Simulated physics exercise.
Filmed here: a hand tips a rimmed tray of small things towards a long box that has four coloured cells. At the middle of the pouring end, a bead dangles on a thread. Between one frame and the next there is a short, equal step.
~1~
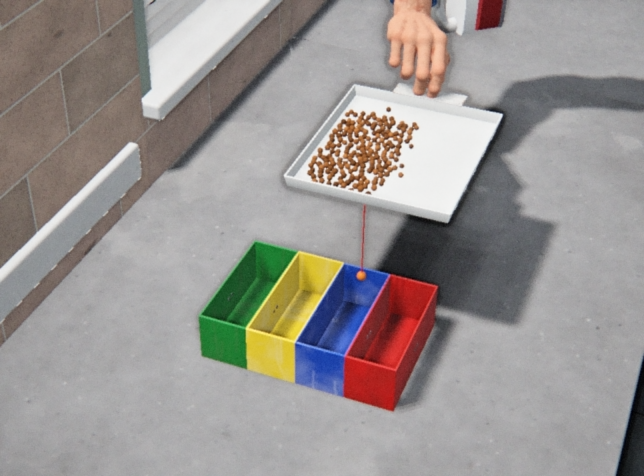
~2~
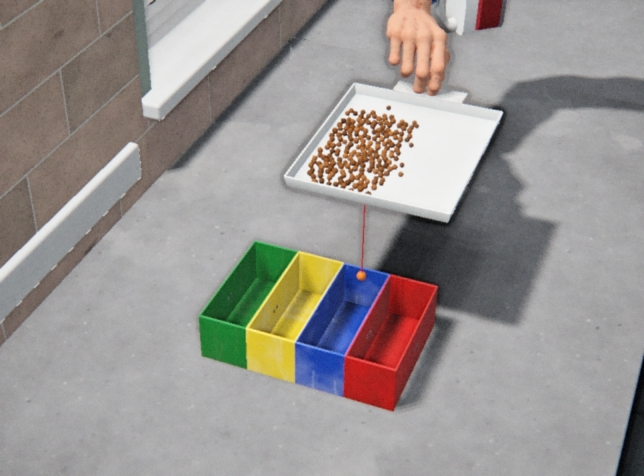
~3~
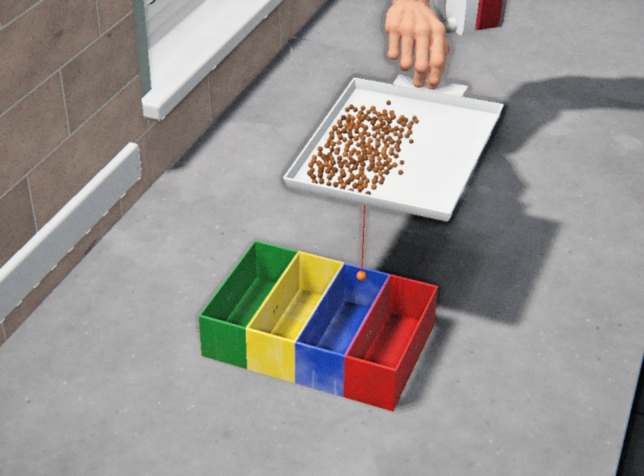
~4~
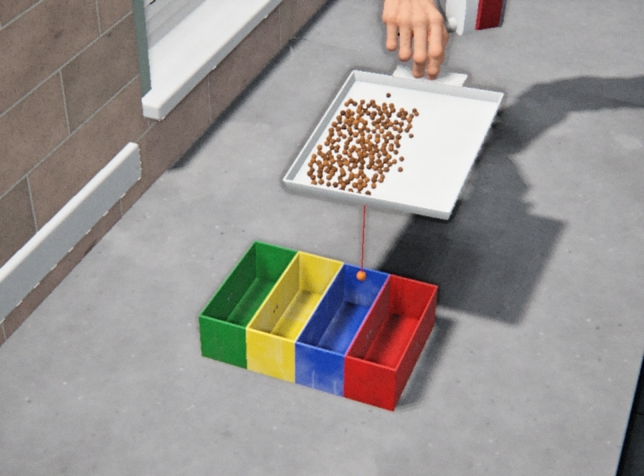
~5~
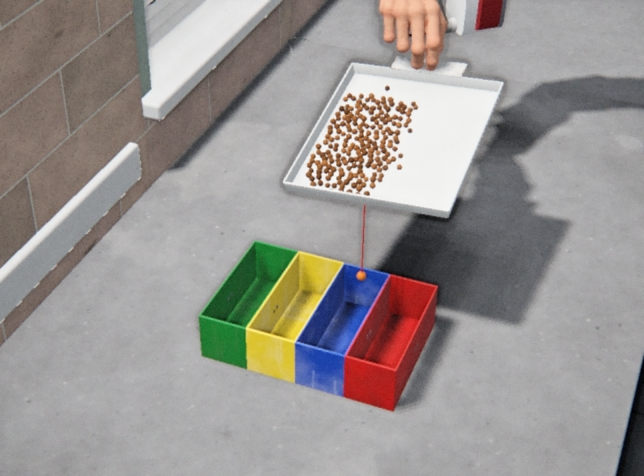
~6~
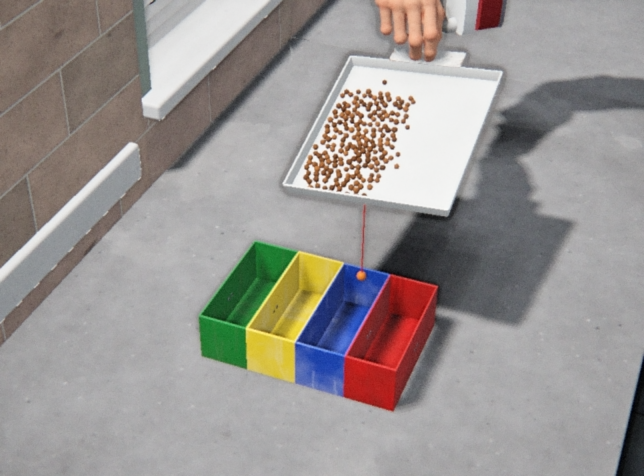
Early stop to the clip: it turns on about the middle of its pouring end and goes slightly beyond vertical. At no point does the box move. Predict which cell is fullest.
My prediction is the yellow cell.
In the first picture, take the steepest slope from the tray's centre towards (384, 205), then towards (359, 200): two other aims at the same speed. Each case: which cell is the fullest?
The red one first, the yellow cell second.
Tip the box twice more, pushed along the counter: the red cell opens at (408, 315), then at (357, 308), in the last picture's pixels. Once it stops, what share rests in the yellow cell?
About 40 per cent, then about 60 per cent.
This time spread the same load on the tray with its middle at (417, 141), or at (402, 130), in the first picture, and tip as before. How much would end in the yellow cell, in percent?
60 % and 70 %.
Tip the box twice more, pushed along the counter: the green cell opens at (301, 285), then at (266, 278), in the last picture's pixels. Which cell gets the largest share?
Green, then the green one.
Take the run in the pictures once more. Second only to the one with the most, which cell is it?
Second place goes to the green one.
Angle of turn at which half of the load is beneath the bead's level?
It is at around 90 degrees.
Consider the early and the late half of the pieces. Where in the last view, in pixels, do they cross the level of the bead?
The first part passes (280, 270); everything after passes (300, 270).
Shortly afterwards, tray tipped steeply; the whole lot on the tray.
Next, tray tipped right over; a little on the tray; near half in the yellow cell; near a third in the green cell; a little in the blue cell; a little falling or outside the box.
Some moments later, tray tipped past a quarter turn; near two thirds in the yellow cell; near a third in the green cell; a little in the blue cell; only a few falling or outside the box.
In the end, tray tipped past a quarter turn; near two thirds in the yellow cell; near a third in the green cell; a little in the blue cell; none at all in the red cell; only a few outside the box.
